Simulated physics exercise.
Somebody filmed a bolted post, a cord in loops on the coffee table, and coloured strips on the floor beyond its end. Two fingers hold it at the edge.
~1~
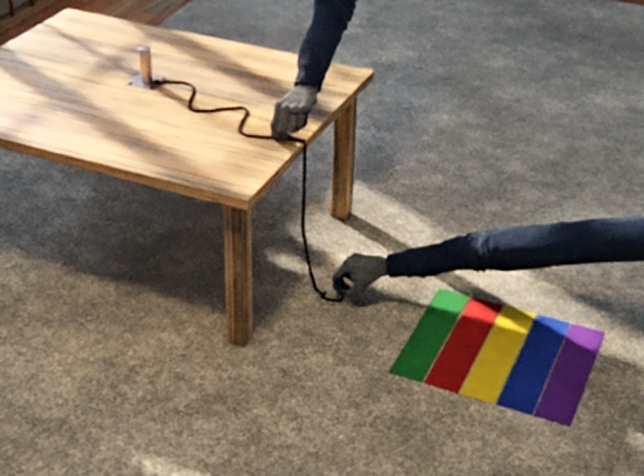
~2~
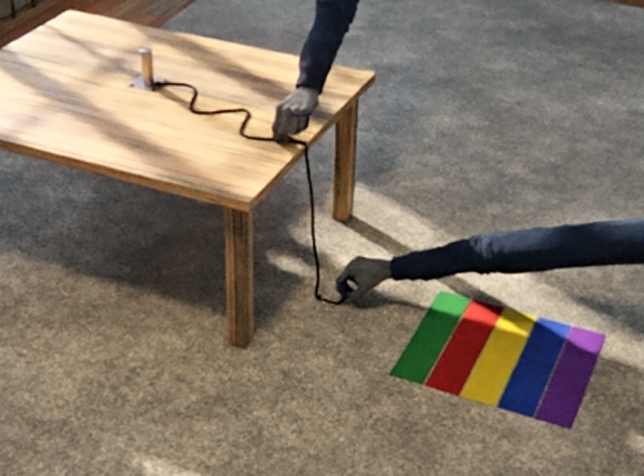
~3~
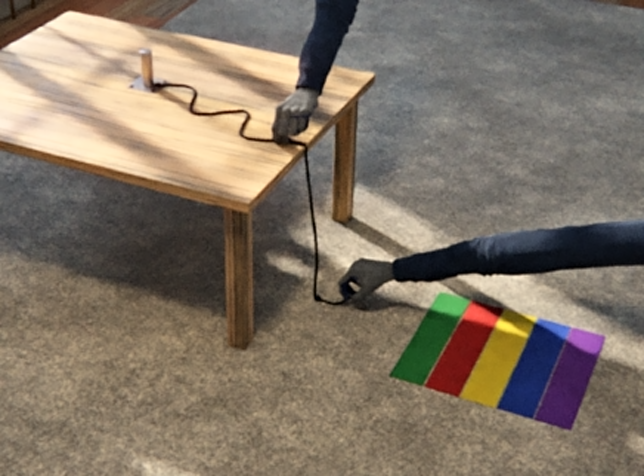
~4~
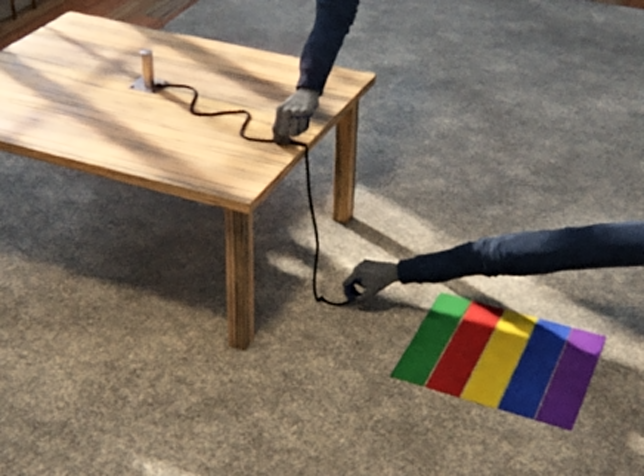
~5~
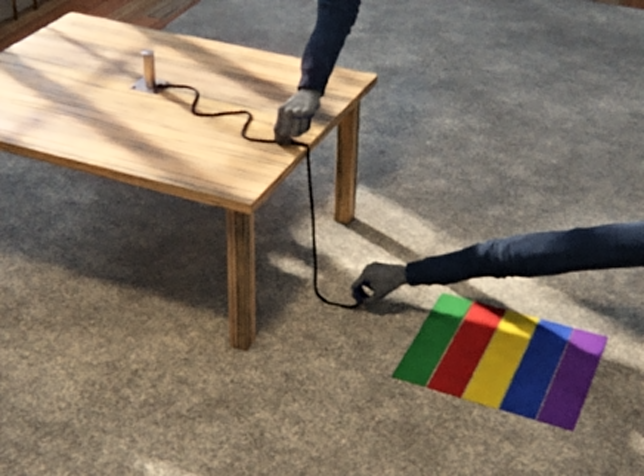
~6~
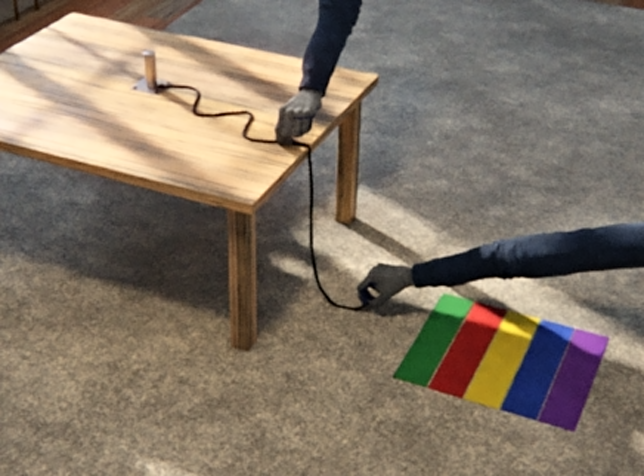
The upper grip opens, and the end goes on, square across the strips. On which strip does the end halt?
The end stops over the blue strip.
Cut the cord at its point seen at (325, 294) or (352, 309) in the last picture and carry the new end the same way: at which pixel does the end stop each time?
The places are (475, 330) and (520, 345).
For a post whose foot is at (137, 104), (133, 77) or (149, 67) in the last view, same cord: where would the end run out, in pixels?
Near (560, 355), (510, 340) and (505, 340).
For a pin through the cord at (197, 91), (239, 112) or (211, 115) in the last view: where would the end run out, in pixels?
The places are (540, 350), (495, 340) and (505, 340).
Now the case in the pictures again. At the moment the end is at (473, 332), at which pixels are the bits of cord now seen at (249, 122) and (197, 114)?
The first at (295, 134), the second at (234, 112).
Soon after, end near (473, 332); over red.
After that, end near (519, 344); over yellow.
At the stop, end near (546, 352); over blue. It gets as far as the blue strip.
